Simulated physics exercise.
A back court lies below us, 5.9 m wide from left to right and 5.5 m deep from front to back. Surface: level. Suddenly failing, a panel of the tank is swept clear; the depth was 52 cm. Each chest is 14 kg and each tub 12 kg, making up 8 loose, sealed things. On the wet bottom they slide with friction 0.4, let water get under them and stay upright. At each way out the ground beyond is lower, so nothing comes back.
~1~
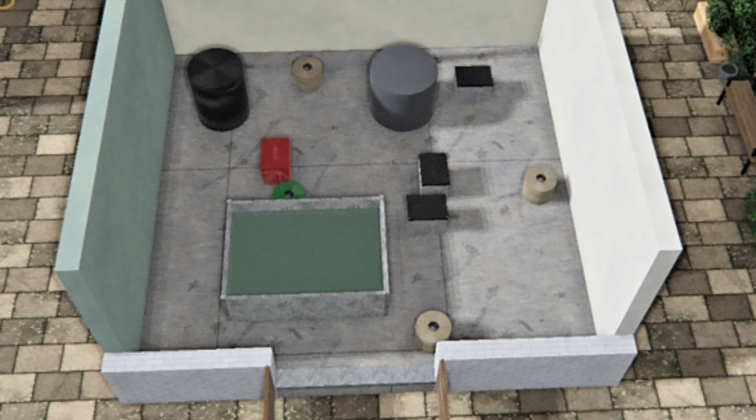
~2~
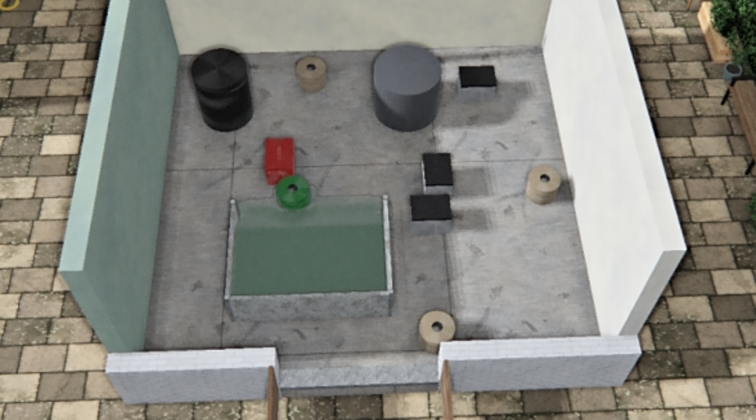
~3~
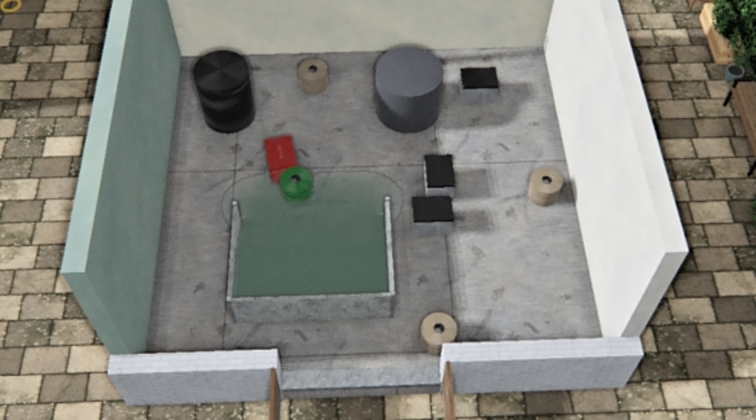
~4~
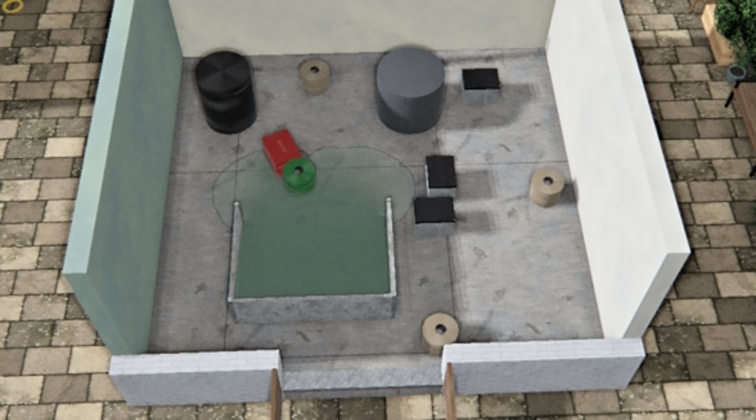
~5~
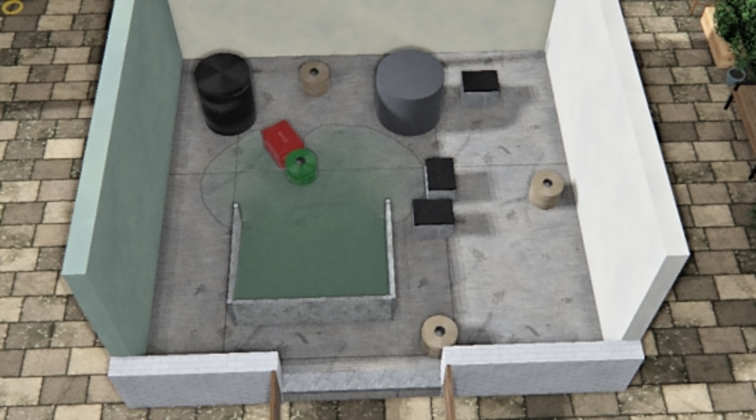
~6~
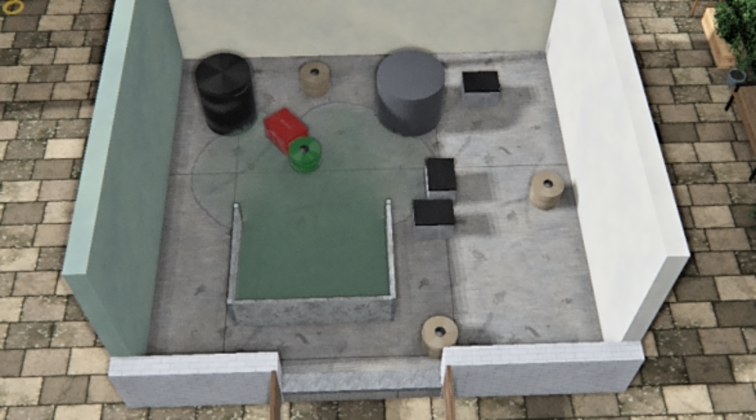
Green water poured out of the tank in the courtyard after its far side gave way, spreading across the floor and pushing the green tub back, then the red chest, which turned as it slid.
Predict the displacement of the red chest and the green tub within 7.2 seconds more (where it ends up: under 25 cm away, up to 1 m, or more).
Red chest: Makes a long trip. Green tub: Makes a long trip.
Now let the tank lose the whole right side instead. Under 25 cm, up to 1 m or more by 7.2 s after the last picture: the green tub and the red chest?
Log: Green tub negligible displacement; red chest negligible displacement.
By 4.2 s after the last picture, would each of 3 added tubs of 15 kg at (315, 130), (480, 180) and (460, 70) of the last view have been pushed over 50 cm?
Taking them in the order given: Exceeds it, falls short and exceeds it.
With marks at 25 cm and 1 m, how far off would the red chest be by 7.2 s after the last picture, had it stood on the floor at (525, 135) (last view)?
Well, it is shoved a long way.
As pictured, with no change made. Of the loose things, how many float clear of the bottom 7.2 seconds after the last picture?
I'd say 1 of them.
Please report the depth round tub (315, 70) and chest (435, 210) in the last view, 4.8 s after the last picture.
First roughly 9 cm, second roughly 1 cm.
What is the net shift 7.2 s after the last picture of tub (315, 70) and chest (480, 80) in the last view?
Respectively: 120 cm / 60 cm.
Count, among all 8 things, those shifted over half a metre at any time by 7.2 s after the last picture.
The answer here is 4.
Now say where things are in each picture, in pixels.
In the first frame, the red chest at (275, 153) rests on the ground; the green tub at (289, 195), on the bottom; water covers 2.9 m2; 0 of 8 have shifted.
In the second frame, the red chest at (279, 153) rests on the ground; the green tub at (293, 189) rests on the ground, 11 cm from its start; 3.8 m2 under water; 1 of 8 have shifted.
In the third frame, the red chest at (280, 152) rests on the ground, 5 cm from its start; the green tub at (296, 179) rests on the ground, 29 cm from its start; 4.9 m2 under water; 2 of 8 have shifted.
In the fourth frame, the red chest at (282, 146), on the bottom, 17 cm from its start; the green tub at (299, 171), on the bottom, 44 cm from its start; water covers 6.1 m2; 2 of 8 have shifted.
In the fifth frame, the red chest at (283, 137) rests on the ground, 37 cm from its start; the green tub at (301, 161) floats, 63 cm from its start; 7.6 m2 under water; 2 of 8 have shifted.
In the sixth frame, the red chest at (286, 124), on the bottom, 62 cm from its start; the green tub at (304, 149) floats, 86 cm from its start; 8.9 m2 under water; 2 of 8 have shifted.
Then, 0.9 s after the last picture the red chest is near (287, 56), 2.0 m from its start, aground; the green tub is near (326, 67), 2.5 m from its start, afloat; 0 of 8 are out; 1 afloat.
Then, 2.8 s after the last picture the red chest is near (210, 57), 2.2 m from its start, afloat; the green tub is near (459, 59), 3.6 m from its start, aground; 0 of 8 are out; 2 afloat.
Then, 4.8 s after the last picture the red chest is near (193, 78), 2.1 m from its start, afloat; the green tub is near (512, 89), 3.8 m from its start, afloat; 0 of 8 are out; 3 afloat.
Then, 7.2 s after the last picture the red chest is near (185, 135), 1.5 m from its start, aground; the green tub is near (519, 125), 3.5 m from its start, aground; 0 of 8 are out; 1 afloat.
